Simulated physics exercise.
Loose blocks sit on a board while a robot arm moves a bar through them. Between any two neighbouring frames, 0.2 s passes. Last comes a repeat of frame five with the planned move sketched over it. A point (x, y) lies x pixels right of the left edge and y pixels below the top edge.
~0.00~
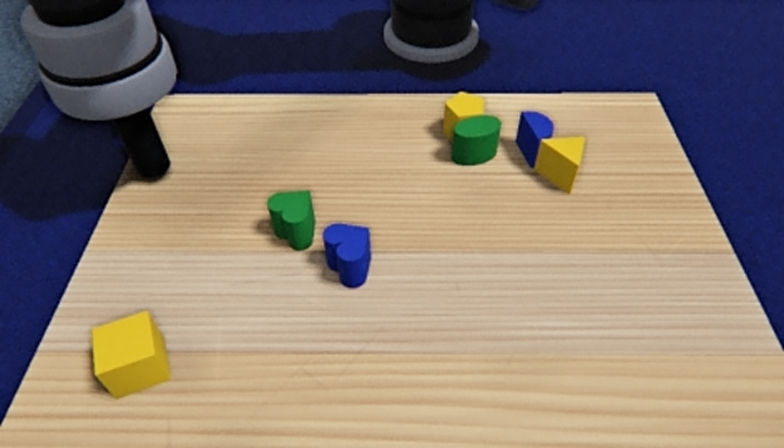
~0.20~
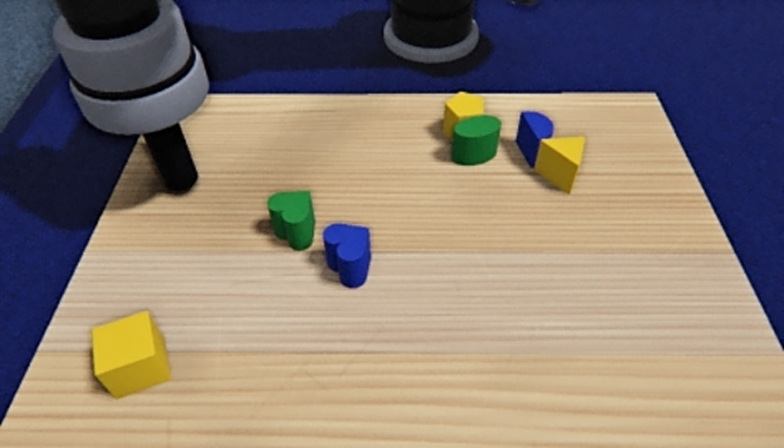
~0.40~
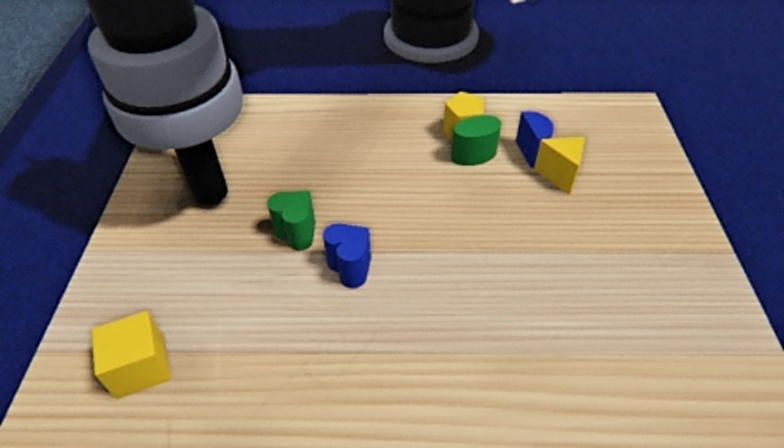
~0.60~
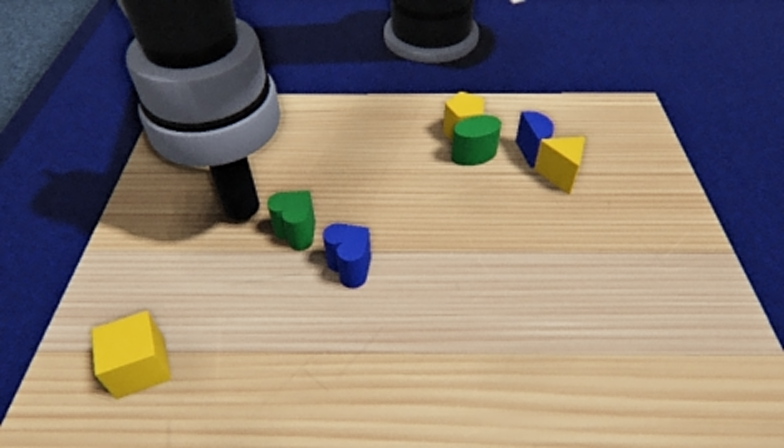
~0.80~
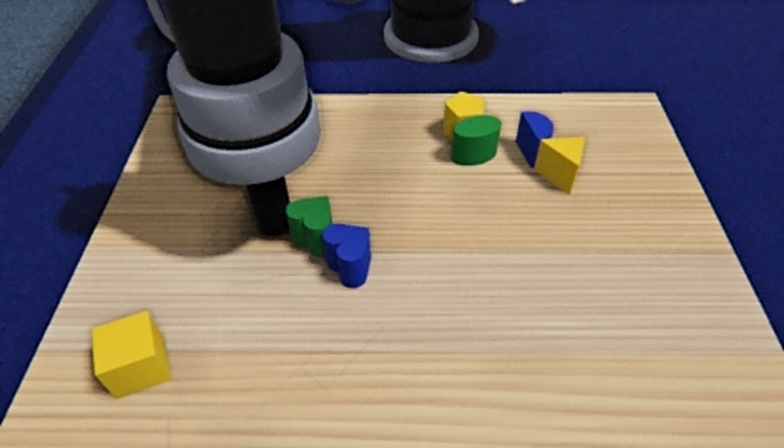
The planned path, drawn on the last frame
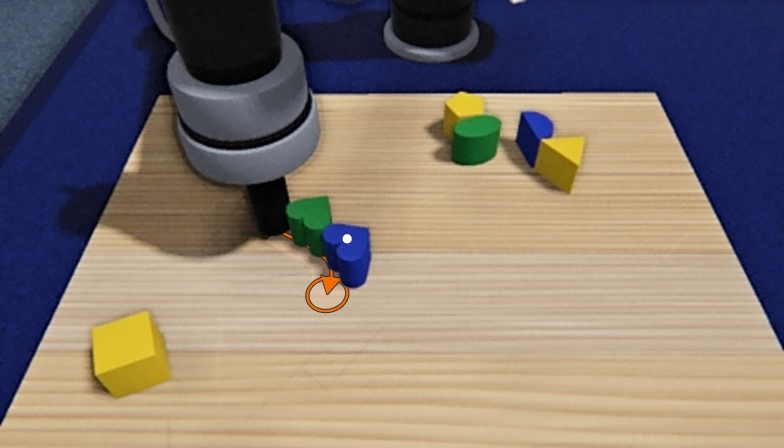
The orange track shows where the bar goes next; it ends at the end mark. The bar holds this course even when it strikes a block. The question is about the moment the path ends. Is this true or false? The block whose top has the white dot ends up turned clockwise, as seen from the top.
The claim holds.
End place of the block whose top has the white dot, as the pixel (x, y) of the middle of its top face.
I'd place it at (383, 253), taking the centre of its top.
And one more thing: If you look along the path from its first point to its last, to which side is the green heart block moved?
Left side.
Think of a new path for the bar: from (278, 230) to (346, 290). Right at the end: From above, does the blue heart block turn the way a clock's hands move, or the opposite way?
Clockwise rotation.
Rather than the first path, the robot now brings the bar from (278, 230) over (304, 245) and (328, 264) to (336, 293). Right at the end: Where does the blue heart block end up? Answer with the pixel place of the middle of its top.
My estimate: (382, 253).
Drawn move, from (278, 230) via (305, 245) and (329, 264), ending at (327, 294); the dot is on the blue heart block.
On the path given first. One third of the way, bar (304, 238); green heart block (344, 219), turned 20° anticlockwise; blue heart block (375, 251), turned 35° clockwise.
Two thirds of the way, bar (328, 257); green heart block (366, 222), turned 65° anticlockwise; blue heart block (383, 253), turned 55° clockwise.
At the end, bar (326, 287); green heart block (367, 223), turned 70° anticlockwise; blue heart block (383, 253), turned 55° clockwise.
